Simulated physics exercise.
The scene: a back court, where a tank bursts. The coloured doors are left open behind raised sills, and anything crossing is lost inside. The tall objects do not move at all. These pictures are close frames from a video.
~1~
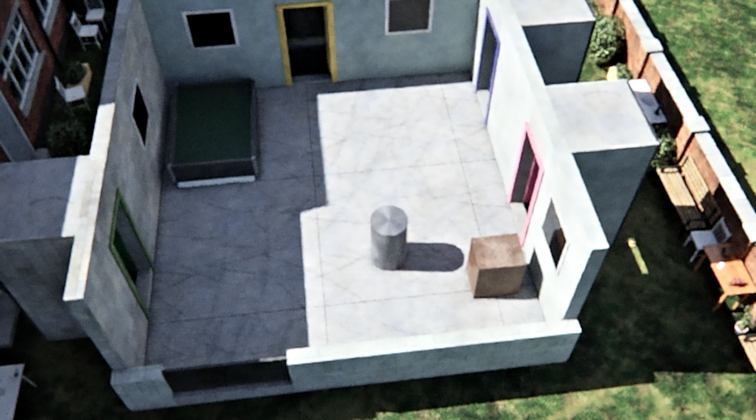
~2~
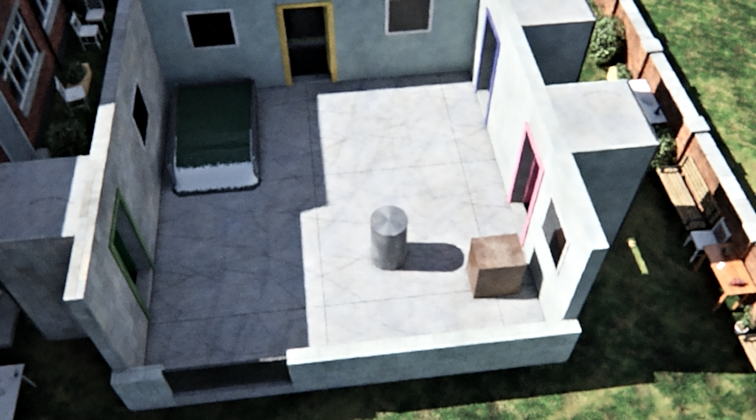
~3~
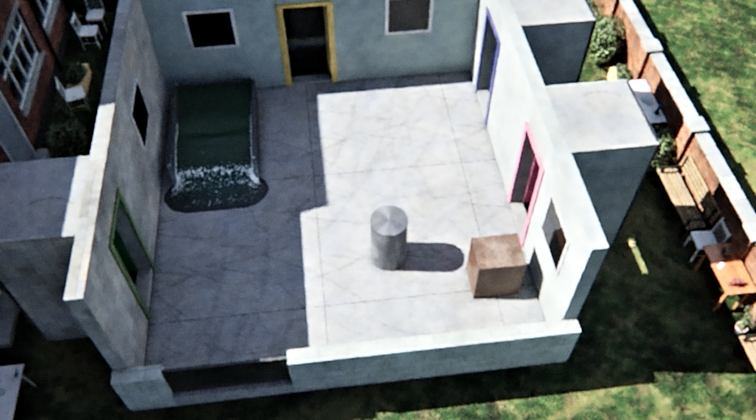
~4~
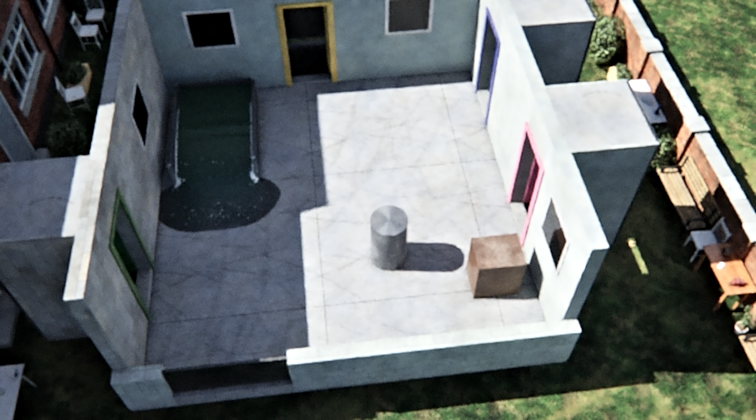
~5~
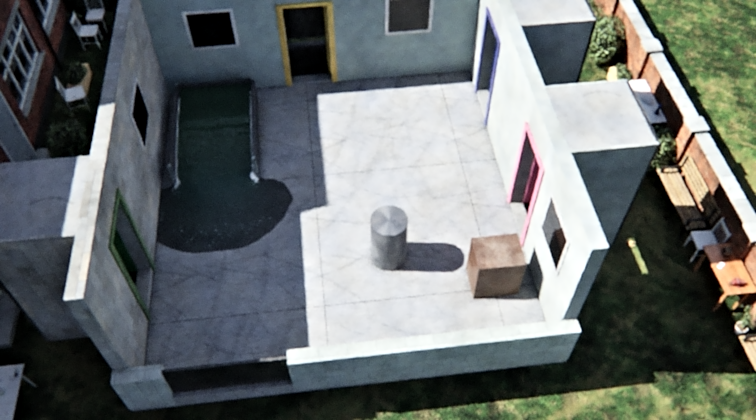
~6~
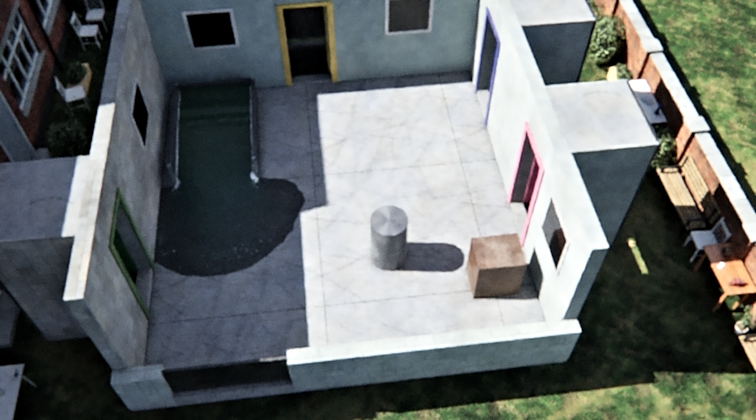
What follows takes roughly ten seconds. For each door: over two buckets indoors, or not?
In the end the yellow door copes honestly; the pink door copes honestly; the blue door copes honestly; the green door copes honestly.
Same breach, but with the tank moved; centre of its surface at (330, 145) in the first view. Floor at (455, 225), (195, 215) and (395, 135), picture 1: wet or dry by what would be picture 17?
In the order asked: Reached by the flood, not reached, not reached.
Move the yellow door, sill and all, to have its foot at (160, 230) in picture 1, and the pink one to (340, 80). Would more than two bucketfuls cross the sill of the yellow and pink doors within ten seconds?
Note - yellow ends up above it; pink ends up short of it.
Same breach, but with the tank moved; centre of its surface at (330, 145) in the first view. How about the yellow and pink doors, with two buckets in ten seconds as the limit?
The yellow door doesn't reach it while the pink door exceeds it.
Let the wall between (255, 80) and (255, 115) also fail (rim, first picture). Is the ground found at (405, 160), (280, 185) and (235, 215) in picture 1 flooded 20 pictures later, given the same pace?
The first point is soaked, the second spared, the third spared.
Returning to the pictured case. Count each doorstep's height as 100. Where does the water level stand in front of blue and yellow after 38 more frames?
First 0 percent, then 0 percent.
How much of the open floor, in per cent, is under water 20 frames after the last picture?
That works out to some 40 in a hundred.
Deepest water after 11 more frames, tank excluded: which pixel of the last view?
Deepest point: About (143, 387).
A moment on, water covers 25 % of the floor; the yellow door not reached, the pink door not reached, the blue door not reached, the green door wet at the sill, nothing in.
Next, water covers 30 % of the floor; the yellow door not reached, the pink door not reached, the blue door not reached, the green door wet at the sill, nothing in.
Then, water covers 40 % of the floor; the yellow door not reached, the pink door not reached, the blue door not reached, the green door wet at the sill, nothing in.
Later, water covers 50 % of the floor; the yellow door not reached, the pink door wet at the sill, nothing in, the blue door not reached, the green door wet at the sill, nothing in.
In the end, water covers 85 % of the floor; the yellow door not reached, the pink door under two buckets in, the blue door wet at the sill, nothing in, the green door wet at the sill, nothing in.
